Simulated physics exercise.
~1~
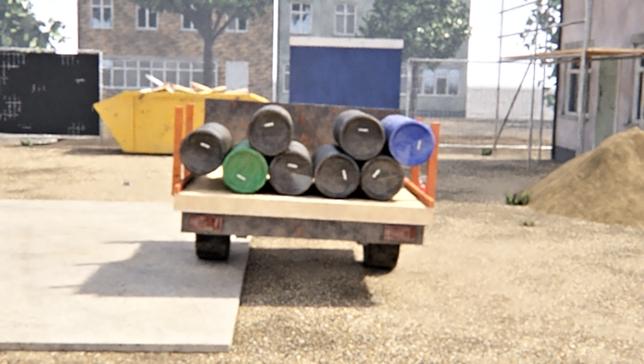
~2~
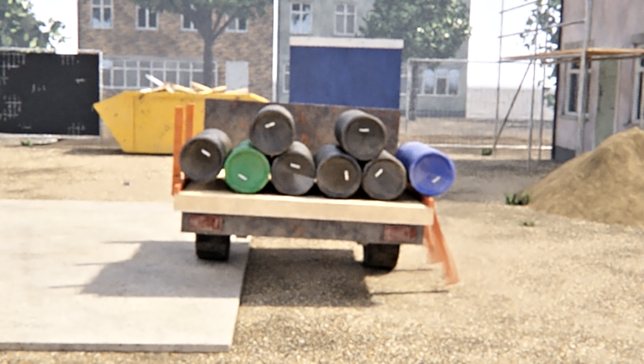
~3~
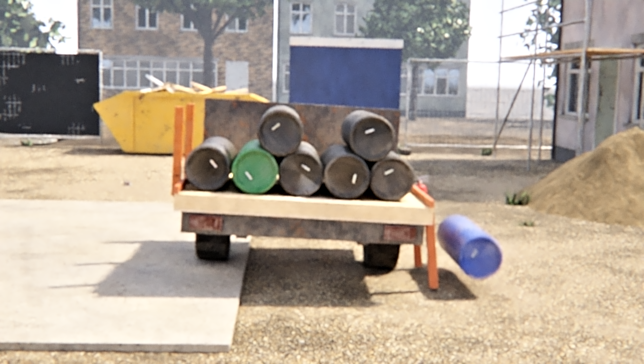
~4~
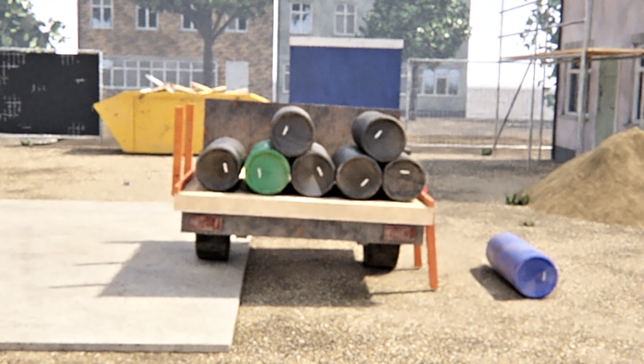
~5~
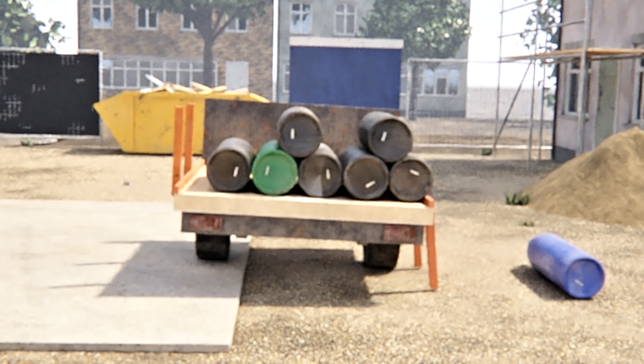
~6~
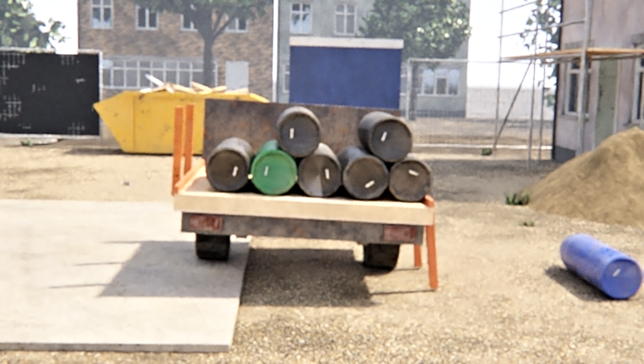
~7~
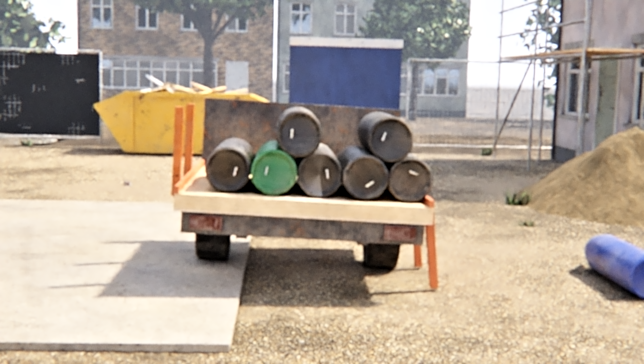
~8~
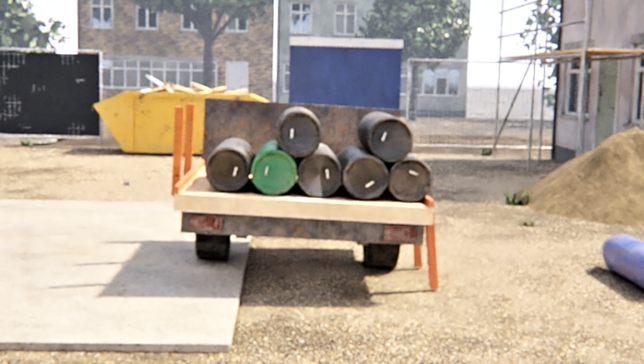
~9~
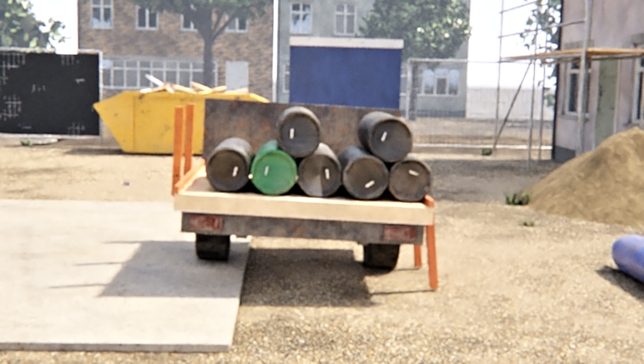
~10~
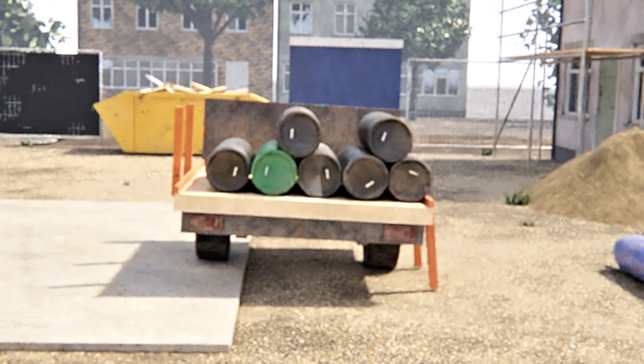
To begin with, eight barrel-like cylinders, one green, one blue and the rest dark, lie stacked on the bed of a parked trailer in a sunny yard, held by orange posts at both sides. The posts on the right swing outward and down, and the blue cylinder shifts toward that edge. It drops off the right side and lands on the gravel, while the others roll slightly right. The blue one keeps rolling away, slowing near the right edge of the view, partly out of sight. The green cylinder and the other six settle and stay on the bed.
